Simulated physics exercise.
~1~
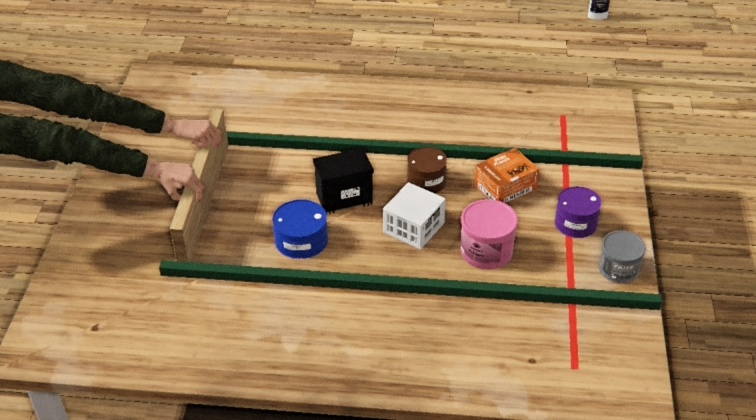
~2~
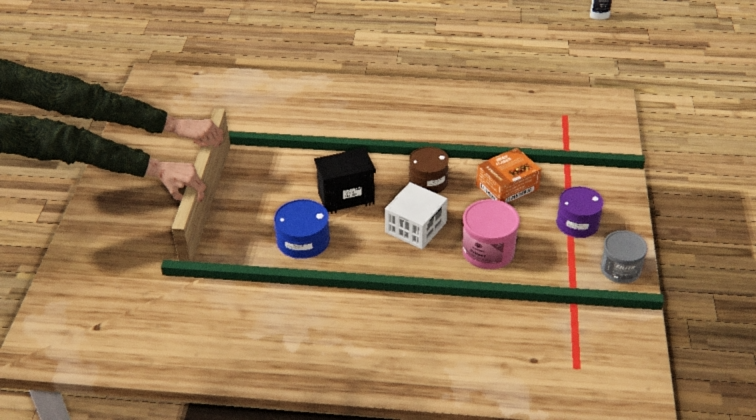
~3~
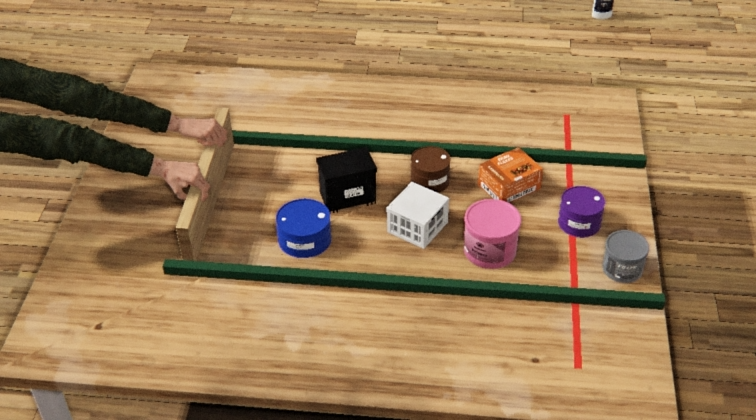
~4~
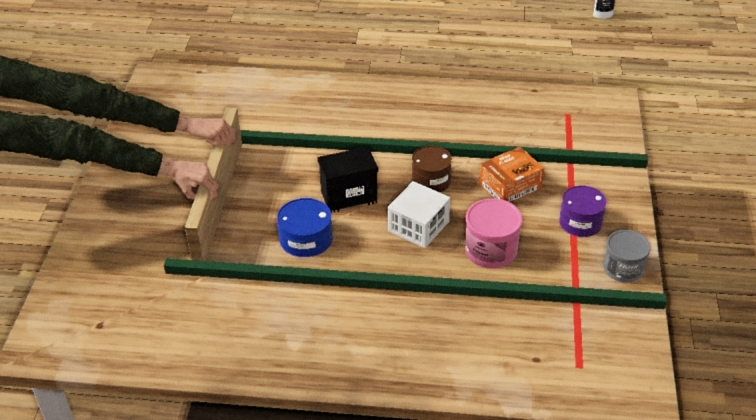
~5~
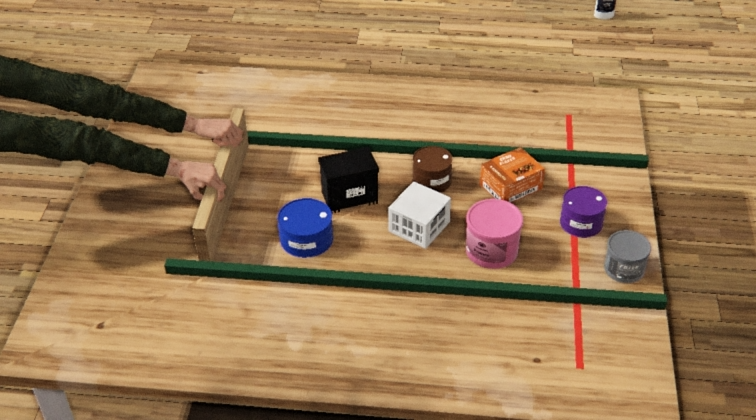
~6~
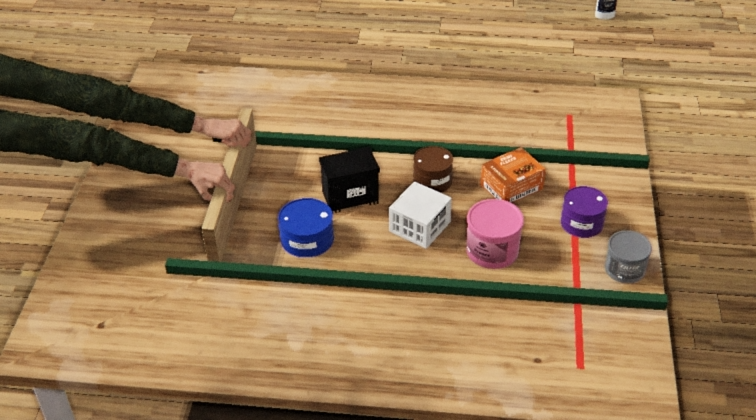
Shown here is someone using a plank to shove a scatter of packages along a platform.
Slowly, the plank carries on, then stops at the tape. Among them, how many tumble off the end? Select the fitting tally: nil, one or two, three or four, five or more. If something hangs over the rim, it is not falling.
So the tally of ones that come down is one, perhaps two, really.
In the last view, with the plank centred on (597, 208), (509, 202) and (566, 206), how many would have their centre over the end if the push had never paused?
The counts are 4, 0 and 2, in that order.
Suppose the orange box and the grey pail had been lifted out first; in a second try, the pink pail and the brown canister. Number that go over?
The first try gives 0, the second gives 1.
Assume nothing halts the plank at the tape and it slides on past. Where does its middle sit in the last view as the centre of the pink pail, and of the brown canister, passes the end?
When the pink pail crosses, the middle is near (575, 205); when the brown canister crosses, near (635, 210).
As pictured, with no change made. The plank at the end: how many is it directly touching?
At rest, 3 are in contact.
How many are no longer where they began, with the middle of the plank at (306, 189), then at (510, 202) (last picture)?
Up to then 1, and up to the other point 8.
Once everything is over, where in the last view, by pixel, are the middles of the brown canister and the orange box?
The brown canister ends at (593, 168) and the orange box at (646, 179).
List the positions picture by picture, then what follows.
Grey pail (621, 257); purple canister (578, 212); orange box (506, 177); plank (202, 184); tape (568, 226), in the first picture.
Purple canister (580, 212); pink pail (490, 235), in the second picture.
Orange box (510, 177); blue canister (304, 228), in the third picture.
Grey pail (626, 257); white crate (419, 215), in the fourth picture.
Purple canister (583, 212); brown canister (432, 170), in the fifth picture.
Grey pail (628, 257); purple canister (584, 212); orange box (513, 177); plank (232, 184); tape (574, 226), in the sixth picture.
A little later, none off yet; grey pail at rest near (628, 257); purple canister at rest near (584, 212); orange box at rest near (513, 177).
Next, none off yet; grey pail at rest near (628, 257); purple canister at rest near (584, 212); orange box shifted a little near (534, 172).
When it is over, the number that fall off is one or two; down, purple canister and grey pail.
